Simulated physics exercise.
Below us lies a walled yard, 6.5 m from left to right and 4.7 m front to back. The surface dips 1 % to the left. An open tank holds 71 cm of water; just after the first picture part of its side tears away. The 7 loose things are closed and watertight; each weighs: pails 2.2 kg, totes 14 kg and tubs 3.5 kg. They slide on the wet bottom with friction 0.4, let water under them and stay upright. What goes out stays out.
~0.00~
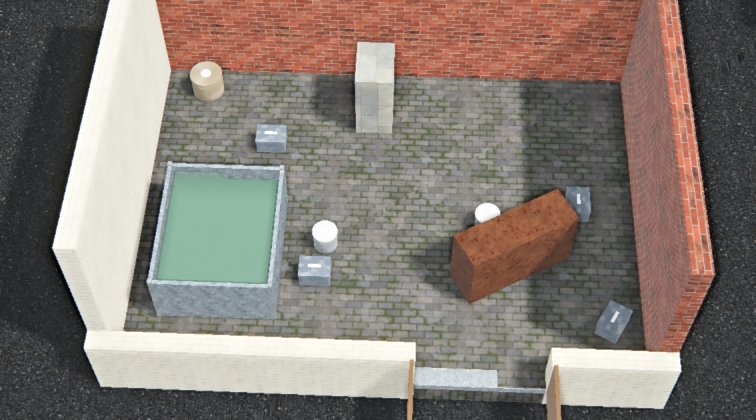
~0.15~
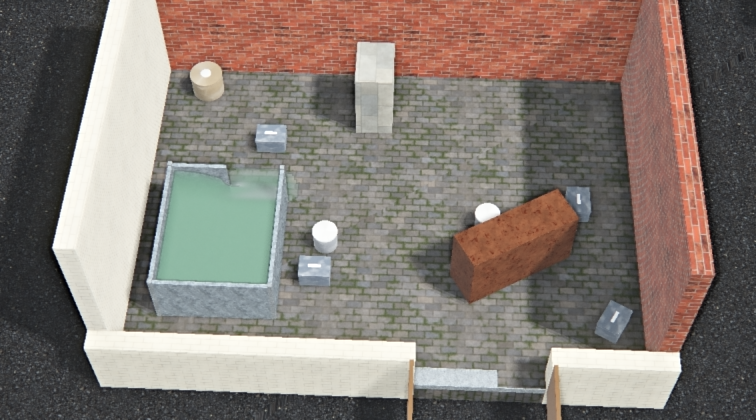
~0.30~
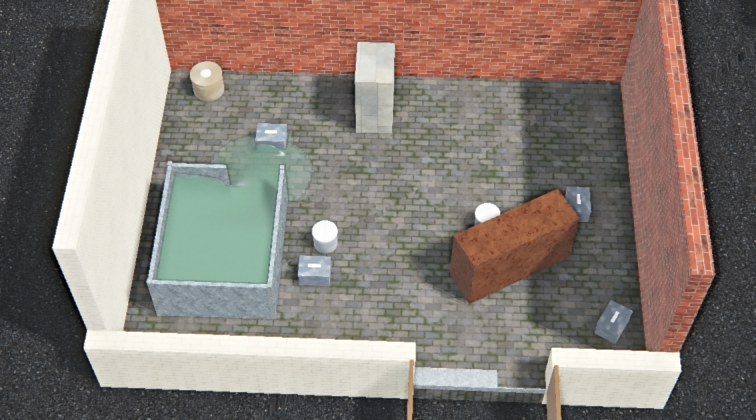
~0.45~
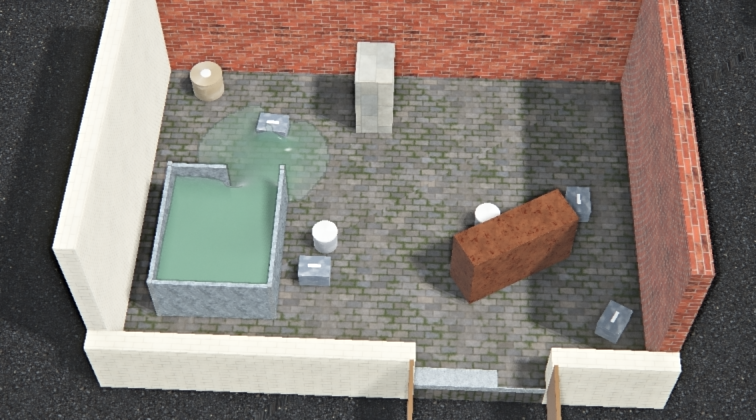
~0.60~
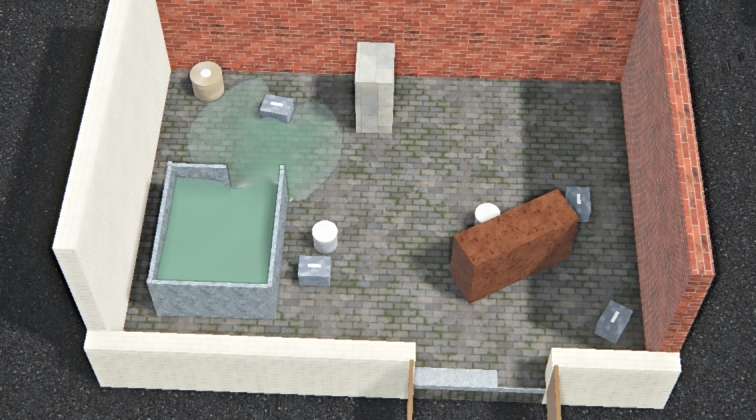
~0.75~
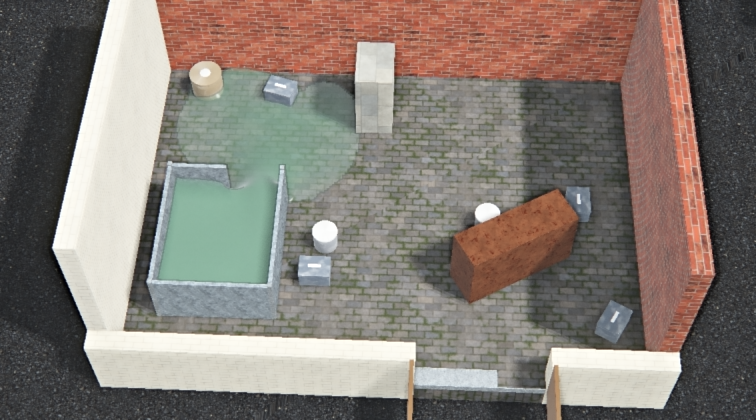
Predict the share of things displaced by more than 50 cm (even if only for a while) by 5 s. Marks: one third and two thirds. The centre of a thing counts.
Share: Under a third.
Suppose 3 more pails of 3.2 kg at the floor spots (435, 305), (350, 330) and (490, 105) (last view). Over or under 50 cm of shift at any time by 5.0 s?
In that order: Less, less, past it.
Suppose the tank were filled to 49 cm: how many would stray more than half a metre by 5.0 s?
Then 2.
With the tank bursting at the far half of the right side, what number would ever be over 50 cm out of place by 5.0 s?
In that case 3 of them.
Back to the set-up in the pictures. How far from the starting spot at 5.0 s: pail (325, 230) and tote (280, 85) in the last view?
In turn: 0 cm, 140 cm.
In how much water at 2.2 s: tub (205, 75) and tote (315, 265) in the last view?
Roughly 20 and 0 cm.
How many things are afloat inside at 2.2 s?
2 of them.
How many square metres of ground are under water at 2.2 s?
About 12 m2.
After 1.1 s 1 of 7 are over 50 cm from their spots; 1 afloat.
After 2.2 s 2 of 7 are over 50 cm from their spots; 2 afloat.
After 3.5 s 2 of 7 are over 50 cm from their spots; 2 afloat.
After 5.0 s 2 of 7 are over 50 cm from their spots, and 2 have been at some point; 2 afloat.
